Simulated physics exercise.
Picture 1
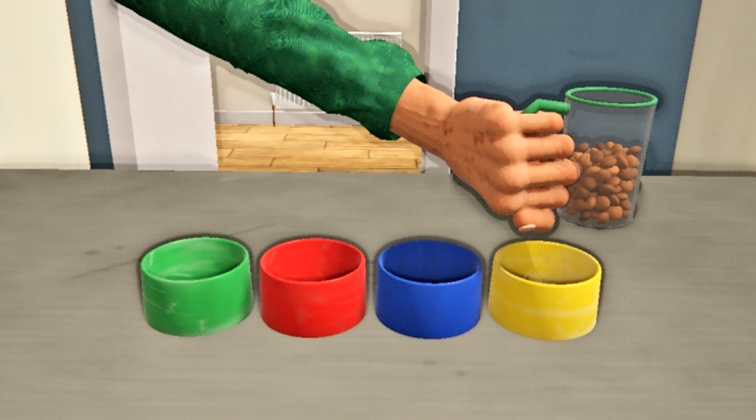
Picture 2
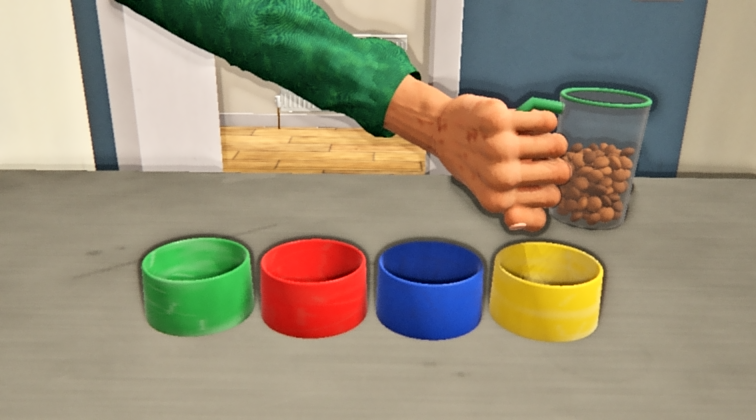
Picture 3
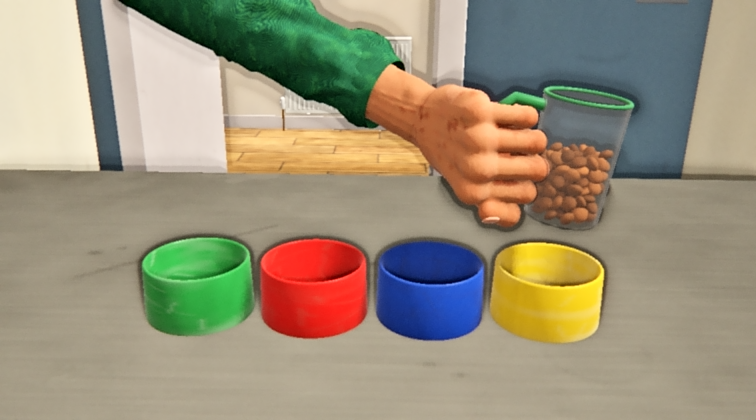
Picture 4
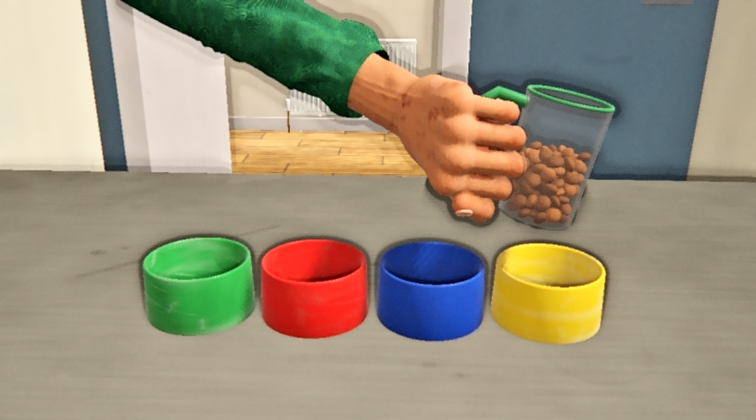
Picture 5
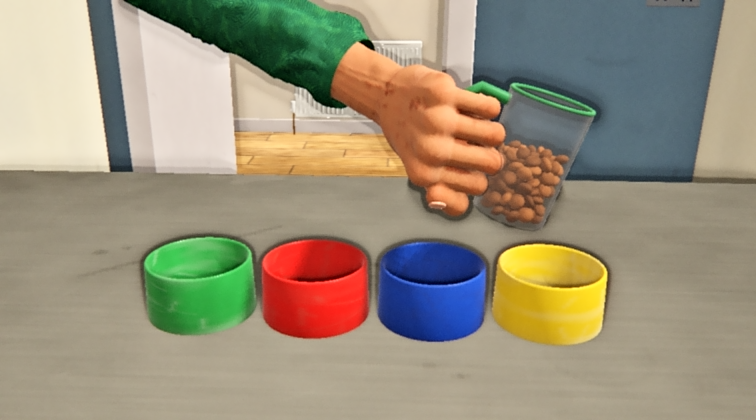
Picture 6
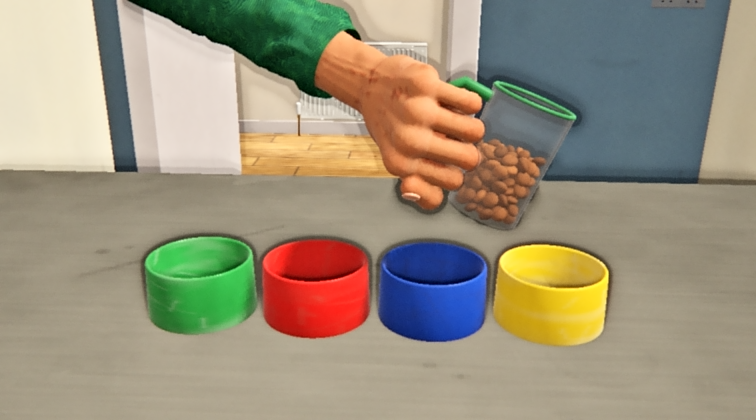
A clear measuring cup partly filled with brown kibble moved a short way left, gripped by a hand in a green sleeve, and gradually tilted to the right behind four coloured dishes.
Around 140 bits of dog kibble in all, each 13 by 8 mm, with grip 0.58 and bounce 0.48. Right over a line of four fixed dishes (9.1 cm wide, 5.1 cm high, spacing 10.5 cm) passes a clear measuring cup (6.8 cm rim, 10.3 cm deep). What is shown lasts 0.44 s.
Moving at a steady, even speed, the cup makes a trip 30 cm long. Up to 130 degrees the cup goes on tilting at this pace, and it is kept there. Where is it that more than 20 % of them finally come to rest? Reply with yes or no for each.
Red: Yes, blue: No, green: No, yellow: No, counter: No.
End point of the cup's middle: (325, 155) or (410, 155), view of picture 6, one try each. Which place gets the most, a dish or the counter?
The largest share ends at blue first and at blue second.
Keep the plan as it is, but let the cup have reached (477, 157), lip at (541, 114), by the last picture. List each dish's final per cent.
Dish by dish: Red 100 per cent, blue 0 per cent, green 0 per cent, yellow 0 per cent.
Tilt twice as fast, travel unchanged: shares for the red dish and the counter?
In the red dish 80; on the counter 10.
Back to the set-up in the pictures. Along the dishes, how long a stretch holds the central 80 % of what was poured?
I'd estimate close to 5 cm.
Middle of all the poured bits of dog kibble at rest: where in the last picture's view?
(322, 291).
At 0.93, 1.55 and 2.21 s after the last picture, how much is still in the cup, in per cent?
At the three moments: 100, 95 and 0 percent.
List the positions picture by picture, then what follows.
The first picture shows cup at (602, 158), tilt 0 degrees, lip at (652, 98), moved 0.0 cm; middle of the pieces at (596, 183); yellow dish at (547, 263); blue dish at (430, 262); red dish at (313, 260); green dish at (196, 259).
The second picture shows cup at (595, 159), tilt 2 degrees, lip at (647, 99), moved 0.7 cm; middle of the pieces at (588, 184).
The third picture shows cup at (574, 159), tilt 6 degrees, lip at (629, 103), moved 2.6 cm; middle of the pieces at (565, 183).
The fourth picture shows cup at (552, 159), tilt 11 degrees, lip at (611, 107), moved 4.5 cm; middle of the pieces at (541, 183).
The fifth picture shows cup at (529, 158), tilt 16 degrees, lip at (592, 112), moved 6.5 cm; middle of the pieces at (517, 182).
The sixth picture shows cup at (507, 158), tilt 21 degrees, lip at (573, 116), moved 8.4 cm; middle of the pieces at (493, 180); yellow dish at (553, 267); blue dish at (433, 264); red dish at (316, 261); green dish at (199, 257).
Then, 0.93 s after the last picture, tilt 71 degrees; cup holds 100 %.
Then, 1.55 s after the last picture, tilt 105 degrees; cup holds 95 %, red 5 %.
Then, 2.21 s after the last picture, tilt 130 degrees; cup holds 0 %, red 100 %.
In the end, red 100 %, blue 0 %, green 0 %, yellow 0 %, counter 0 %.
